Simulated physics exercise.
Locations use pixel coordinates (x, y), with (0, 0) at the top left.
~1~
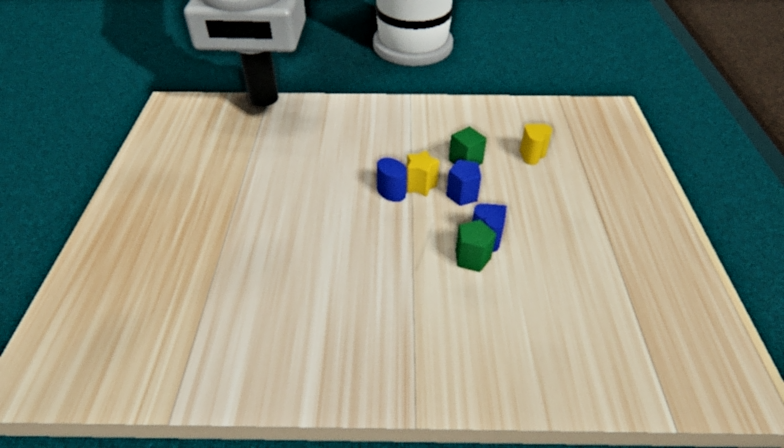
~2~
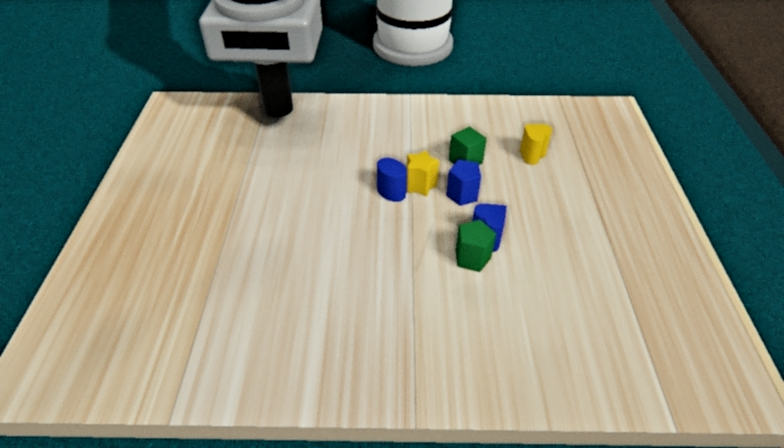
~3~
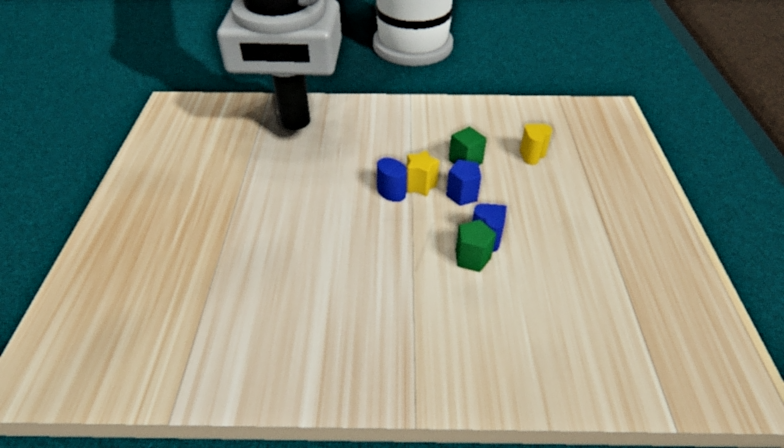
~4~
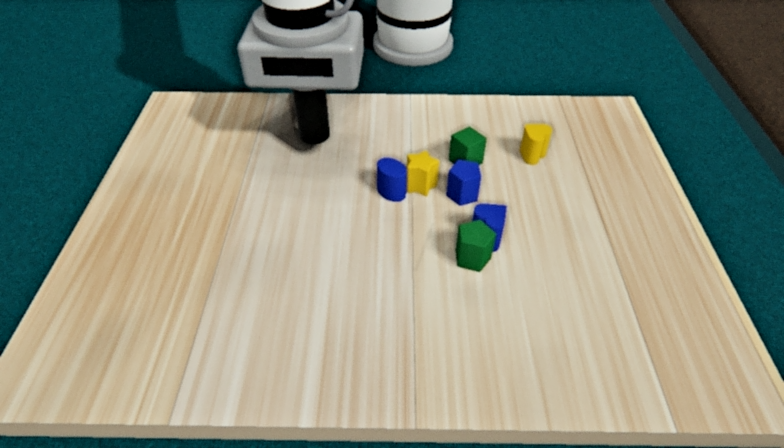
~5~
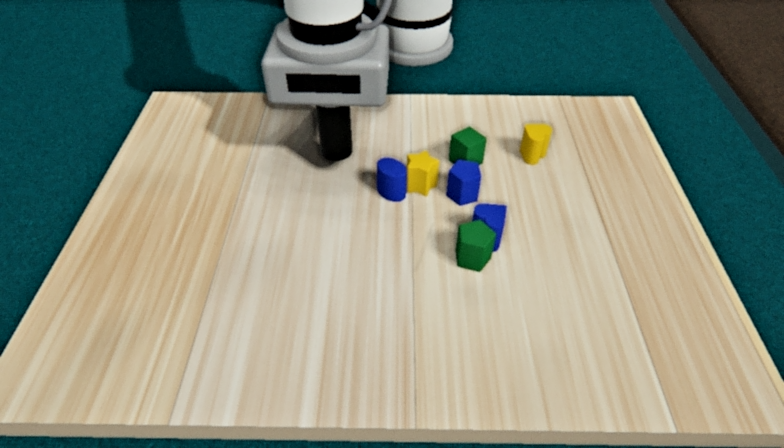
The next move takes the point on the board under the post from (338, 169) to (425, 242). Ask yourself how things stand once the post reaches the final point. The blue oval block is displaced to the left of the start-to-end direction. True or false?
True.
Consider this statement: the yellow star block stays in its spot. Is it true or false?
My answer: False.
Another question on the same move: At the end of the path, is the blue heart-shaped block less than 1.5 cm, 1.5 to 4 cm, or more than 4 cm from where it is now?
The smallest band: Under 1.5 cm.
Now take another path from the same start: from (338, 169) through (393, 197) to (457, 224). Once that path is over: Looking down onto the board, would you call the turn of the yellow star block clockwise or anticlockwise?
The sense of turning is anti-clockwise.
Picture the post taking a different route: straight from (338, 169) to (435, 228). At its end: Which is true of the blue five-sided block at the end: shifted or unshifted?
By the last moment of the path, the blue five-sided block has stayed put.
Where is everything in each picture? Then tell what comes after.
Post tip (264, 99); block tops, blue oval block (392, 166); yellow star block (422, 160); green five-sided block (476, 232); blue heart-shaped block (492, 213), in the first frame.
Post (279, 110); blocks unchanged, in the second frame.
Post (296, 122); blocks unchanged, in the third frame.
Post (315, 136); blocks unchanged, in the fourth frame.
Post (337, 152); blue oval block (392, 166); yellow star block (422, 160); green five-sided block (476, 232); blue heart-shaped block (492, 213), in the fifth frame.
The first path, step by step. One third of the way, post (365, 174); blue oval block (396, 168).
Two thirds of the way, post (394, 198); blue oval block (427, 182), turned 50° anticlockwise; yellow star block (433, 163), turned 60° anticlockwise.
At the end, post (426, 225); blue oval block (435, 186), turned 85° anticlockwise; yellow star block (433, 163), turned 60° anticlockwise; green five-sided block in place; blue heart-shaped block in place.
